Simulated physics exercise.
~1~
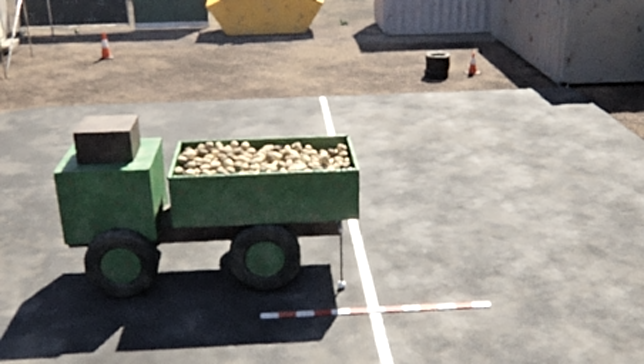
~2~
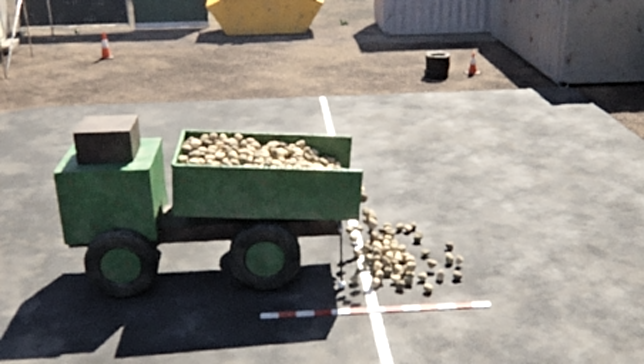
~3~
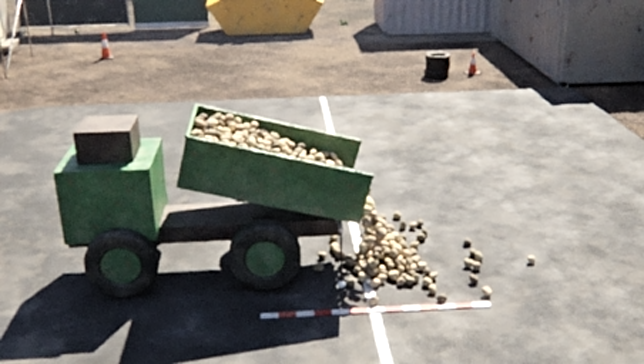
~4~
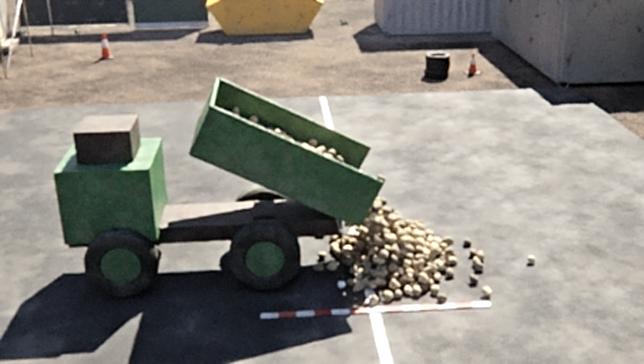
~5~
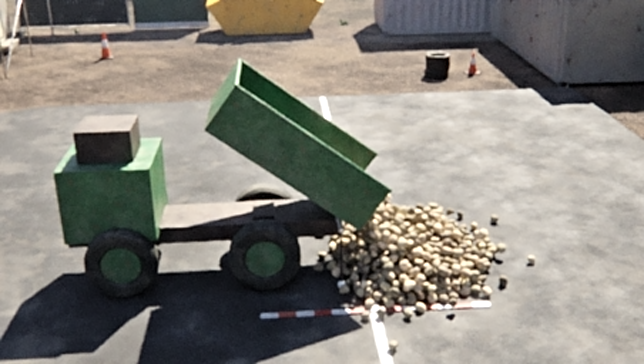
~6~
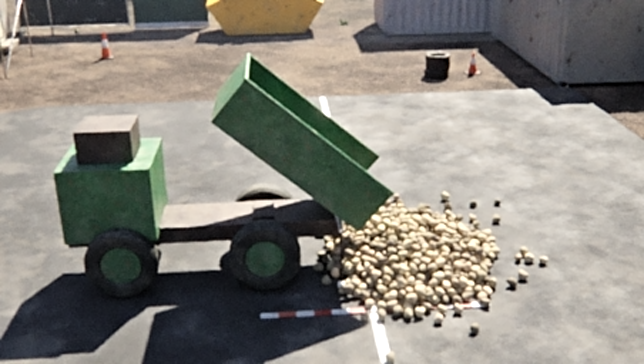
Green tipper truck raising its body and pouring pale cobbles onto grey ground, leaving a heap mostly past the white line.
